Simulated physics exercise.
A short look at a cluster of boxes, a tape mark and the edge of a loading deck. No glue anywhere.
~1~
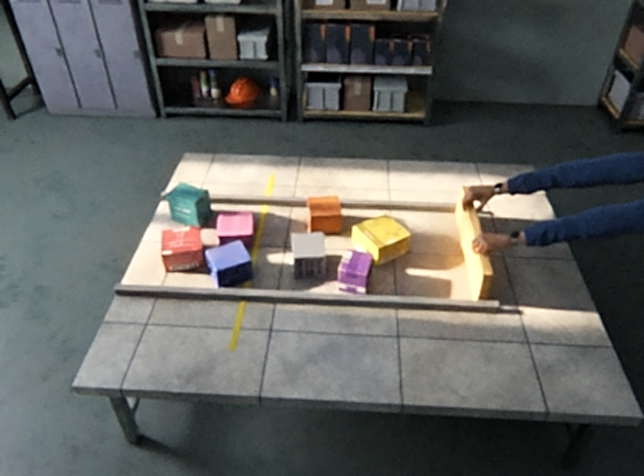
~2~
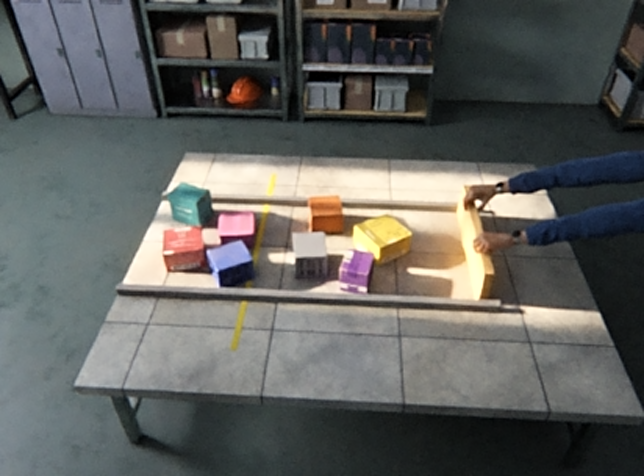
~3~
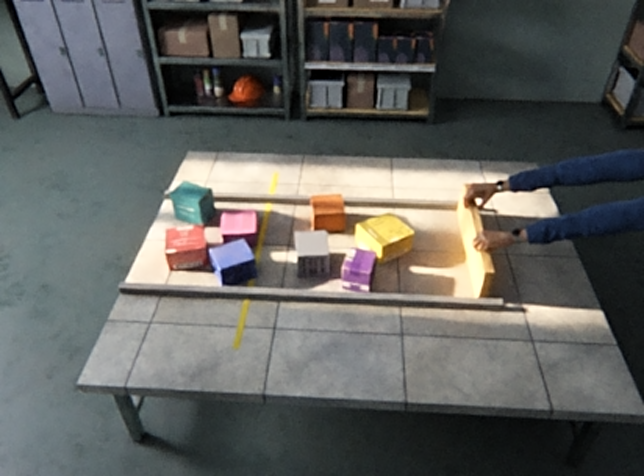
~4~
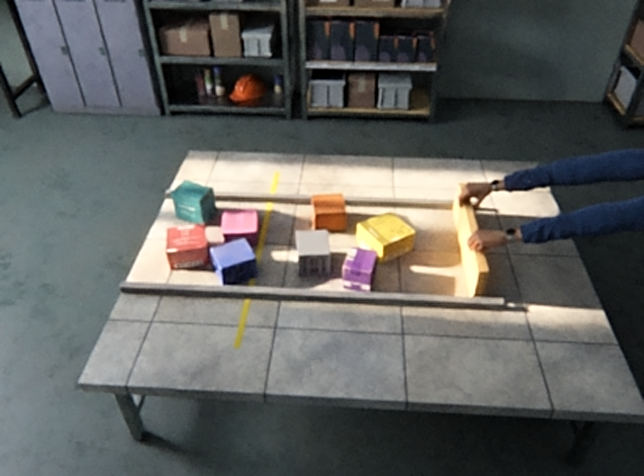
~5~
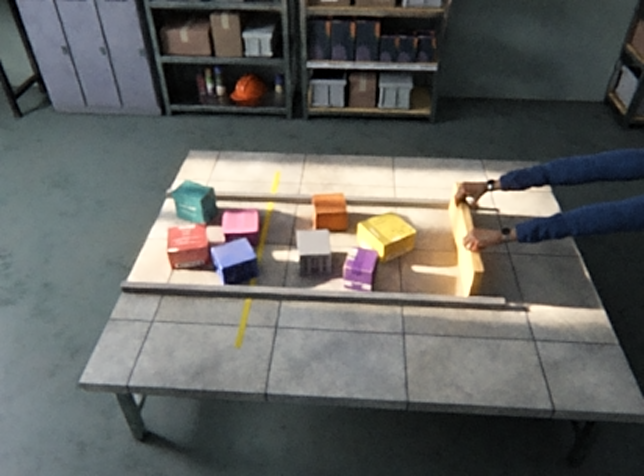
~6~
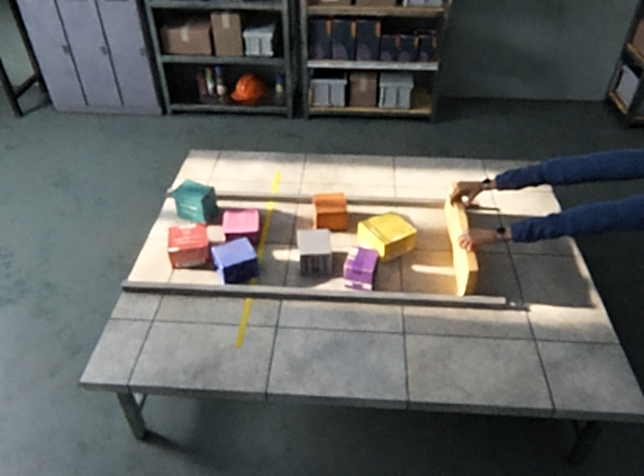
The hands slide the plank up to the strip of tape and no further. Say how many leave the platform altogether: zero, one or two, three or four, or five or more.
As it turns out, the number that fall off is zero.
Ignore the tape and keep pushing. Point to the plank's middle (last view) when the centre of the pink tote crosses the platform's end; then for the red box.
Its middle is around (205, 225) and around (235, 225).
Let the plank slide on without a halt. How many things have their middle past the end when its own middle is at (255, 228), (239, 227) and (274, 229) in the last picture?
The counts: 0, 0 and 0.
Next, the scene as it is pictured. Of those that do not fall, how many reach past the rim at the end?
The number is 0.
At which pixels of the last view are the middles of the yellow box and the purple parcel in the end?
First (245, 223), then (240, 265).
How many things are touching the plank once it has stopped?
In contact: 3.
Early on, none off yet; turquoise box at rest near (196, 202); red box at rest near (189, 245); pink tote at rest near (242, 227).
Finally, the number that fall off is zero.
